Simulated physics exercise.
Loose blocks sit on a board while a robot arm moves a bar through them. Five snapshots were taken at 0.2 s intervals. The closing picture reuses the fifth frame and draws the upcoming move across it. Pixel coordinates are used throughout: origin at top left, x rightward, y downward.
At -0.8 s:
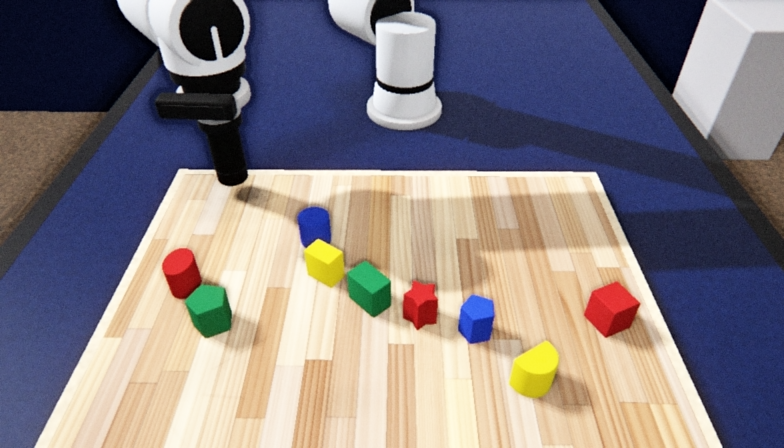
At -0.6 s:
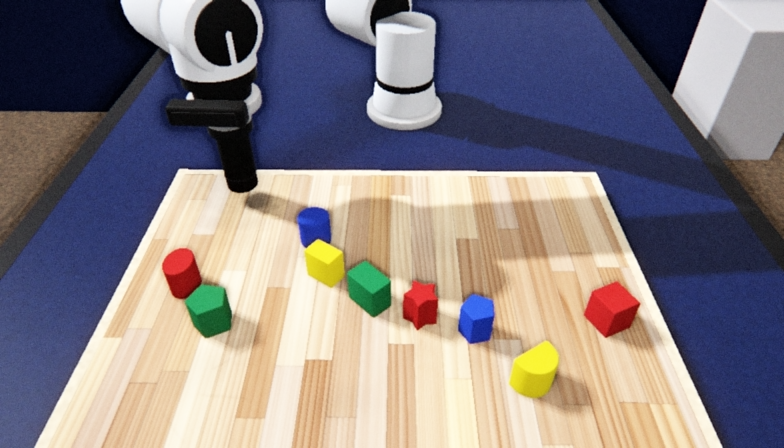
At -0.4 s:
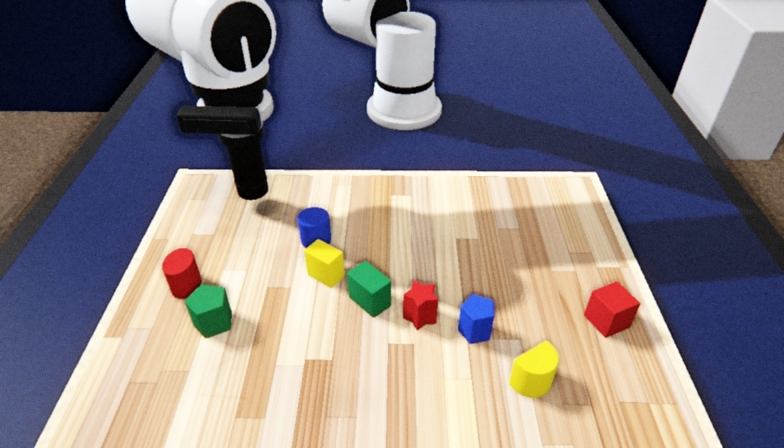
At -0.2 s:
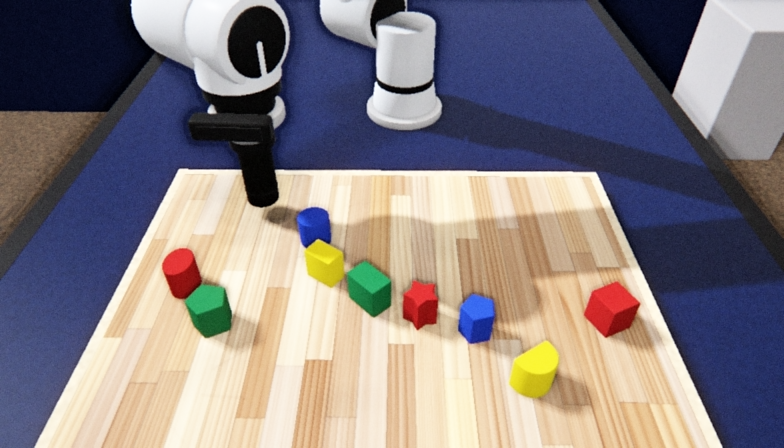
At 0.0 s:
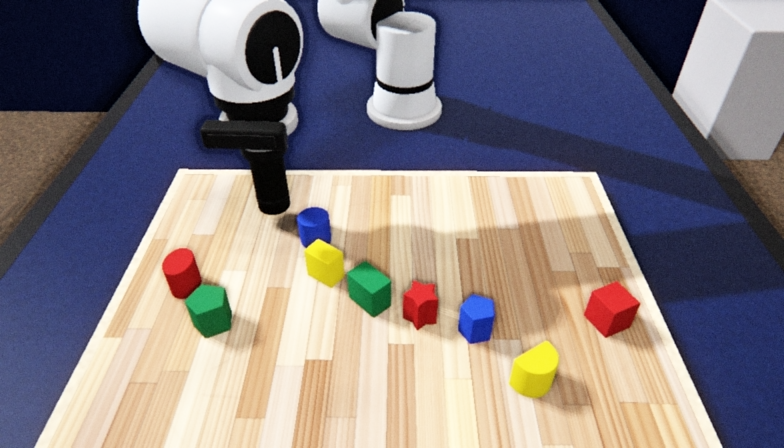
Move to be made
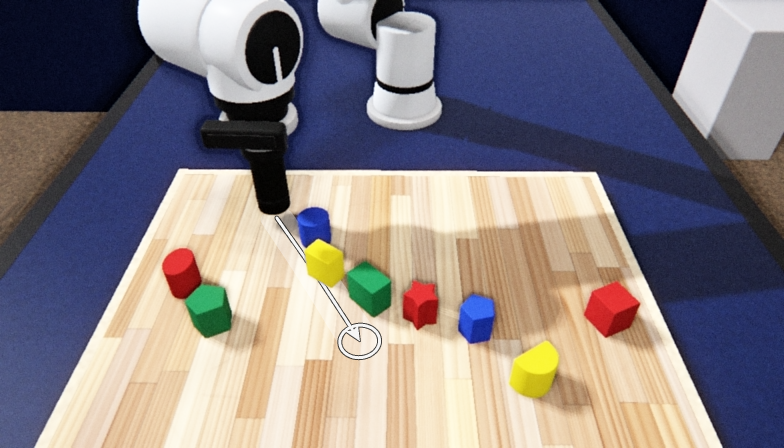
At first, a robot arm holds a black bar upright near the upper left corner of a wooden board scattered with red, green, blue and yellow blocks. The arm moves the bar a short way right and toward the viewer, nearing the blue block, while every block stays still.
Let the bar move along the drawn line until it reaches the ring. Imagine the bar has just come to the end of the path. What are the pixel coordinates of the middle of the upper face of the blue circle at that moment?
It sits at (337, 228).
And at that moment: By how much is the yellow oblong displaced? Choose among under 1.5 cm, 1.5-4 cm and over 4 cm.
Shift: Over 4 cm.
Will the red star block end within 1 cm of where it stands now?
In short: No.
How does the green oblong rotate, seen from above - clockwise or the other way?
The answer is counter-clockwise.
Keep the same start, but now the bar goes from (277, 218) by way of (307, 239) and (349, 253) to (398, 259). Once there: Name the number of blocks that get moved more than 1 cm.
One.
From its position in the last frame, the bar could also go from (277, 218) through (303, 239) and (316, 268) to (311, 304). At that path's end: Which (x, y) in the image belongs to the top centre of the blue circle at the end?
Put as a pixel place, it's (348, 236).
Drawn move, from (277, 218) directly to (360, 341).
What follows on the original path. One third of the way, bar at (300, 241); blue circle at (332, 225).
Two thirds of the way, bar at (328, 282); blue circle at (337, 228); yellow oblong at (350, 289); green oblong at (392, 292), turned 45° anticlockwise; red star block at (431, 293), turned 15° anticlockwise.
At the end, bar at (359, 329); blue circle at (337, 228); yellow oblong at (385, 341); green oblong at (396, 297), turned 65° anticlockwise; red star block at (435, 292), turned 15° anticlockwise.
